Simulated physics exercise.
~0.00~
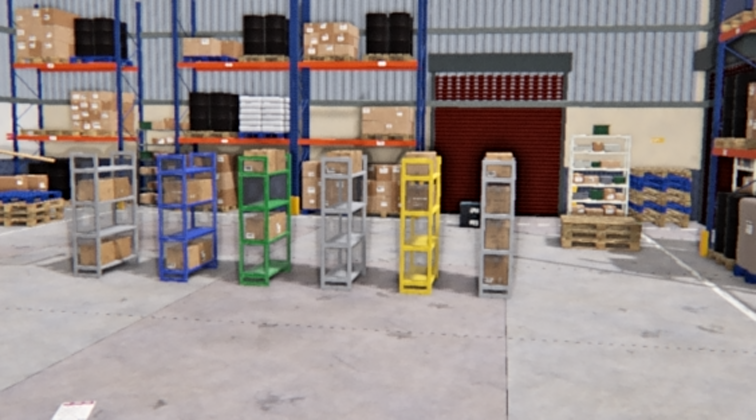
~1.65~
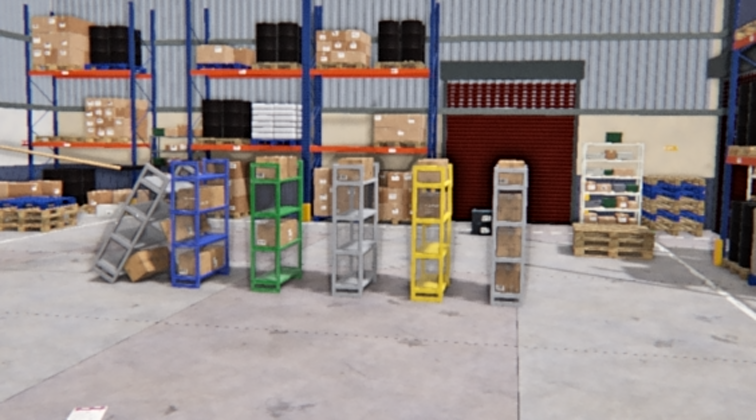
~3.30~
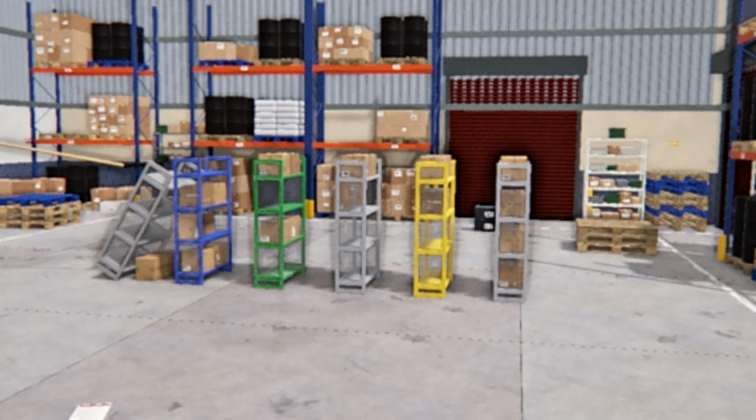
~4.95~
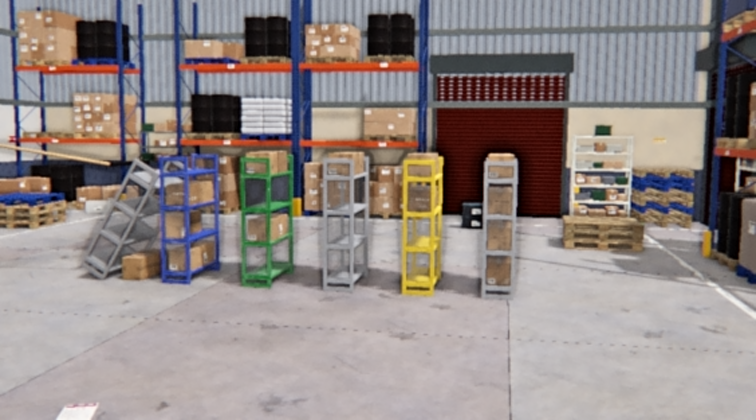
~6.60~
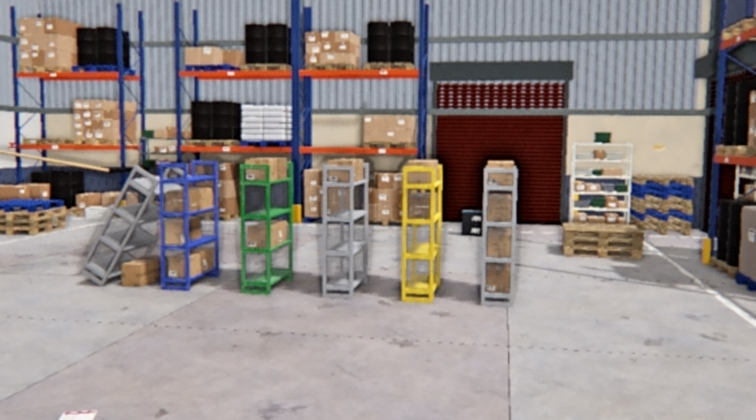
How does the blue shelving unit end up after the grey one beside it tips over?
The blue unit is still standing upright in its place, with the tipped grey unit leaning against it.
Grey shelving unit at left tipping right against the blue one and spilling cartons, the rest of the row staying upright.
